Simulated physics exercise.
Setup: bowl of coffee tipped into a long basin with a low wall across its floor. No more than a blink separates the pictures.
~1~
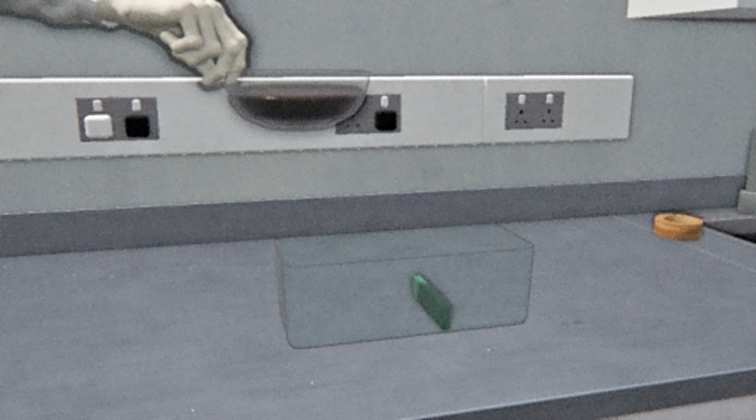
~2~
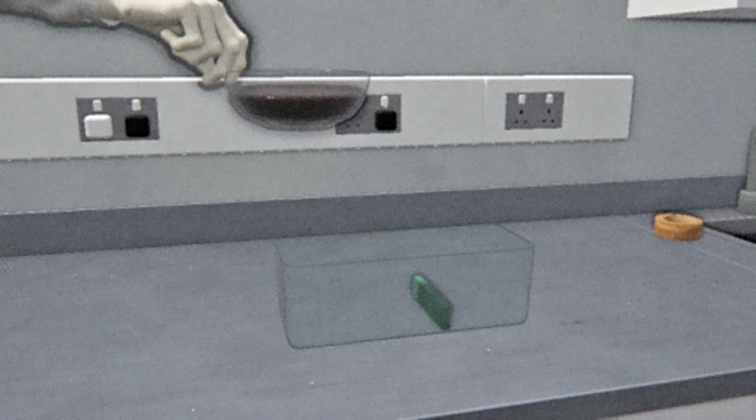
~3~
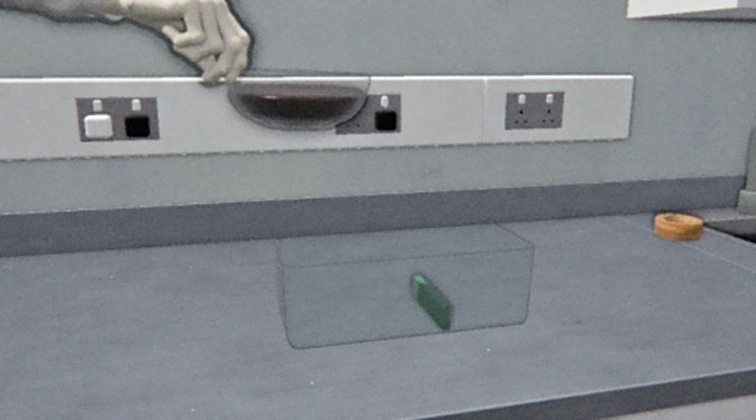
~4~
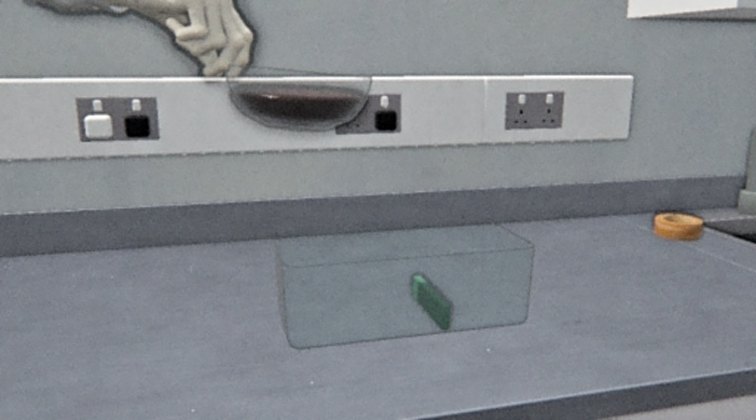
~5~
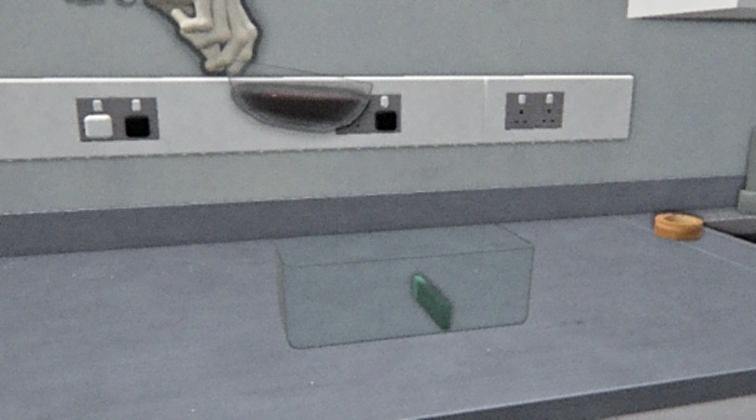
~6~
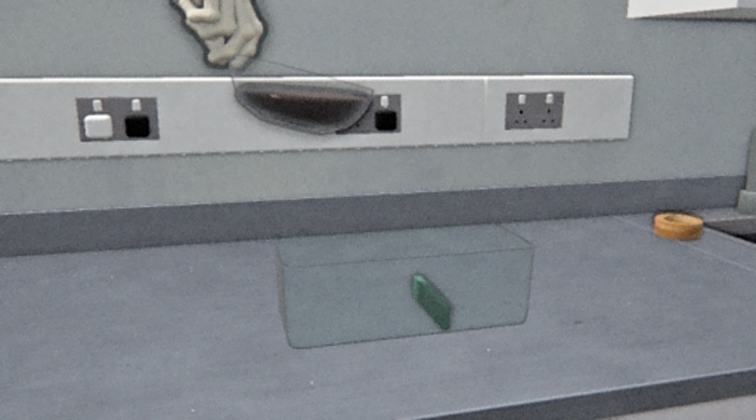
The video shows a hand holding a clear bowl of dark liquid above a long transparent basin with a small green wall inside, on a grey counter. The bowl stays nearly level at first, then tilts slightly down to the right.
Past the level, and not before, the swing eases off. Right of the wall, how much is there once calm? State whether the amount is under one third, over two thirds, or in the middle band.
Never reaches a third.
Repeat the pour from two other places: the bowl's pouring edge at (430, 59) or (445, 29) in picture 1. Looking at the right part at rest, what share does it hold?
First try 80 %, second try 75 %.
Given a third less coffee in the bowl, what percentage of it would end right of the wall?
It should come out close to 5 per cent.
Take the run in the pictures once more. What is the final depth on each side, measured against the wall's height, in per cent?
On the left roughly 60, on the right roughly 10.
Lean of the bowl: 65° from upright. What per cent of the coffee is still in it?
40 per cent, roughly.
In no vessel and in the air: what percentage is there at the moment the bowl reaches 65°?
Something close to 50 percent of it.
A moment on, the bowl is tipped part way and 41 per cent is still to pour, 10 is left of the wall and 0 right of it.
Next, the bowl is tipped on its side and 4 per cent is still to pour, 73 is left of the wall and 9 right of it.
Then the bowl is tipped on its side and 0 per cent is still to pour, 87 is left of the wall and 12 right of it.
Later the bowl is tipped on its side and 0 per cent is still to pour, 87 is left of the wall and 12 right of it.
Finally, 87 per cent lies left of the wall, 12 right of it and 1 outside.
